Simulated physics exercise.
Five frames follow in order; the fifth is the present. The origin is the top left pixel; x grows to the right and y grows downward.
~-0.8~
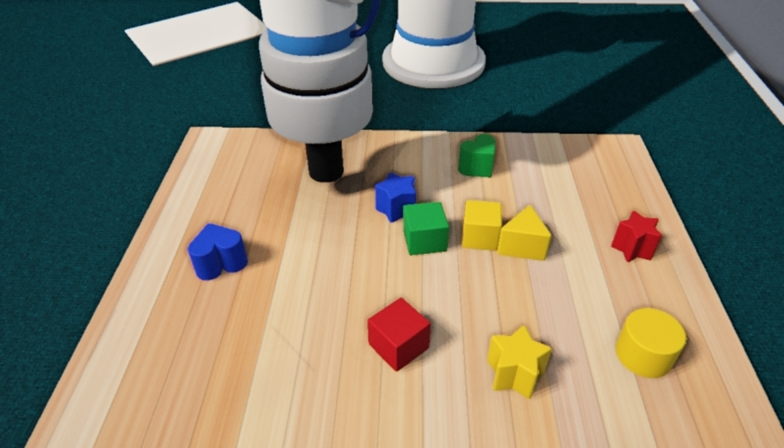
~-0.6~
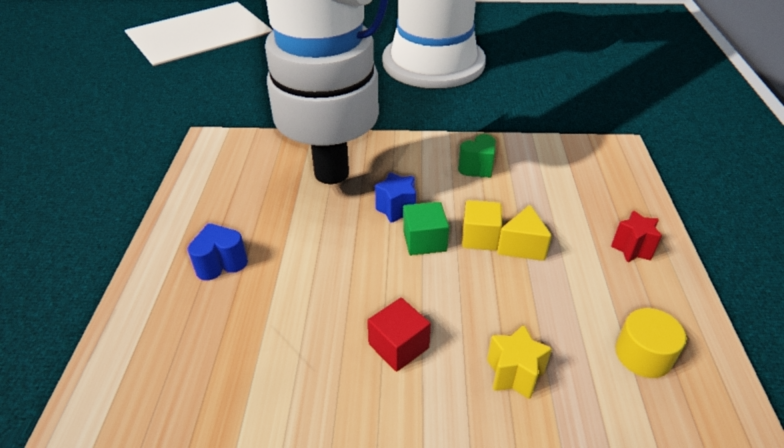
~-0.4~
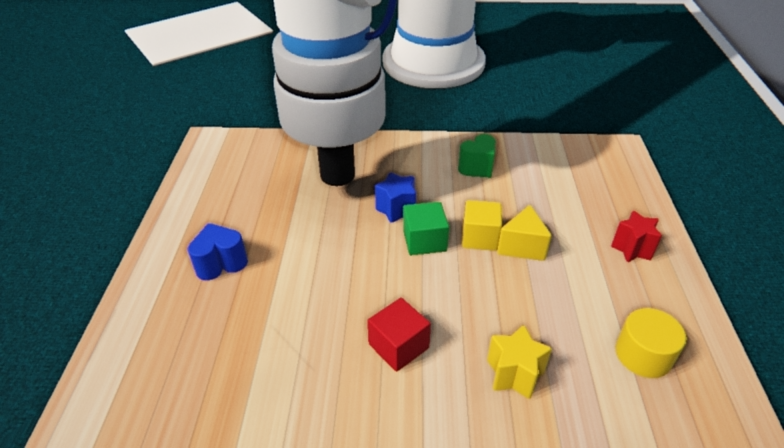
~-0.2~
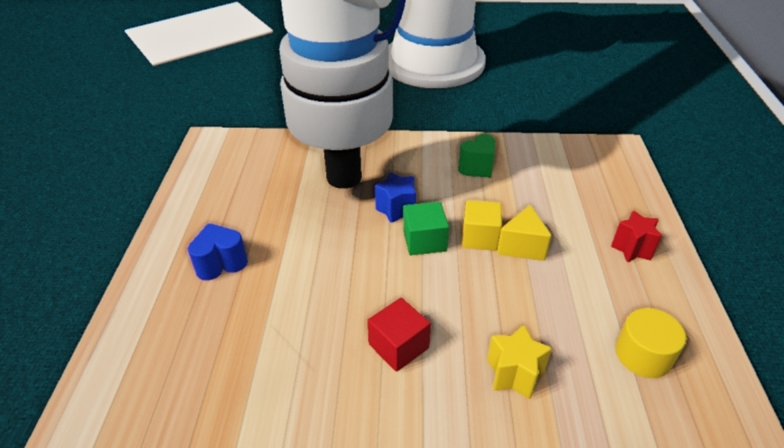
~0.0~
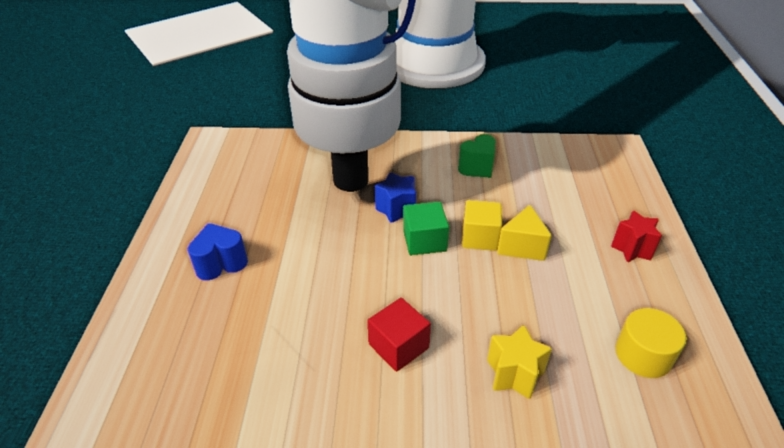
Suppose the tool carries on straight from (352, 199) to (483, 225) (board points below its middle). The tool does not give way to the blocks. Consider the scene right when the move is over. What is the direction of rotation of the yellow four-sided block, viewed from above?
From overhead, clockwise.
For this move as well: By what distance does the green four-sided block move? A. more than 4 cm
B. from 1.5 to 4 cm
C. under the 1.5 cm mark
Option C.
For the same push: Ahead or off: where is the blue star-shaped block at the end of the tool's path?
The tool still pushes it.
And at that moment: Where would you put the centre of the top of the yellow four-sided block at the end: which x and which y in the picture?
The middle of its top is at (548, 227).
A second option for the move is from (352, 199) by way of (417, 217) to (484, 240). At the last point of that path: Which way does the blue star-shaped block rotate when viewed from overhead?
It turns round anticlockwise.
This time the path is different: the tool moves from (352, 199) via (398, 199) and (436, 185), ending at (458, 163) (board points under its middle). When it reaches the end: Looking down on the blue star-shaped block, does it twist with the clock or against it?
Viewed from above: Clockwise.
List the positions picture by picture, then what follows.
The first frame shows lower end of the tool (326, 172), tops of blocks, blue star-shaped block (397, 184), green four-sided block (426, 215), yellow four-sided block (484, 212), yellow three-sided block (528, 222).
The second frame shows tool (332, 174), blocks as before.
The third frame shows tool (338, 176), blocks as before.
The fourth frame shows tool (344, 178), blocks as before.
The fifth frame shows tool (351, 181), blue star-shaped block (397, 184), green four-sided block (426, 215), yellow four-sided block (484, 212), yellow three-sided block (528, 222).
On the path given first. One third of the way, tool (395, 189); blue star-shaped block (427, 191); green four-sided block (431, 219).
Two thirds of the way, tool (440, 198); blue star-shaped block (475, 195), turned 25° anticlockwise; green four-sided block (434, 221), turned 15° clockwise; yellow four-sided block (500, 215), turned 35° clockwise; yellow three-sided block (534, 225).
At the end, tool (486, 207); blue star-shaped block (523, 203), turned 25° anticlockwise; green four-sided block (434, 221), turned 15° clockwise; yellow four-sided block (548, 227), turned 50° clockwise; yellow three-sided block (580, 243), turned 15° clockwise.
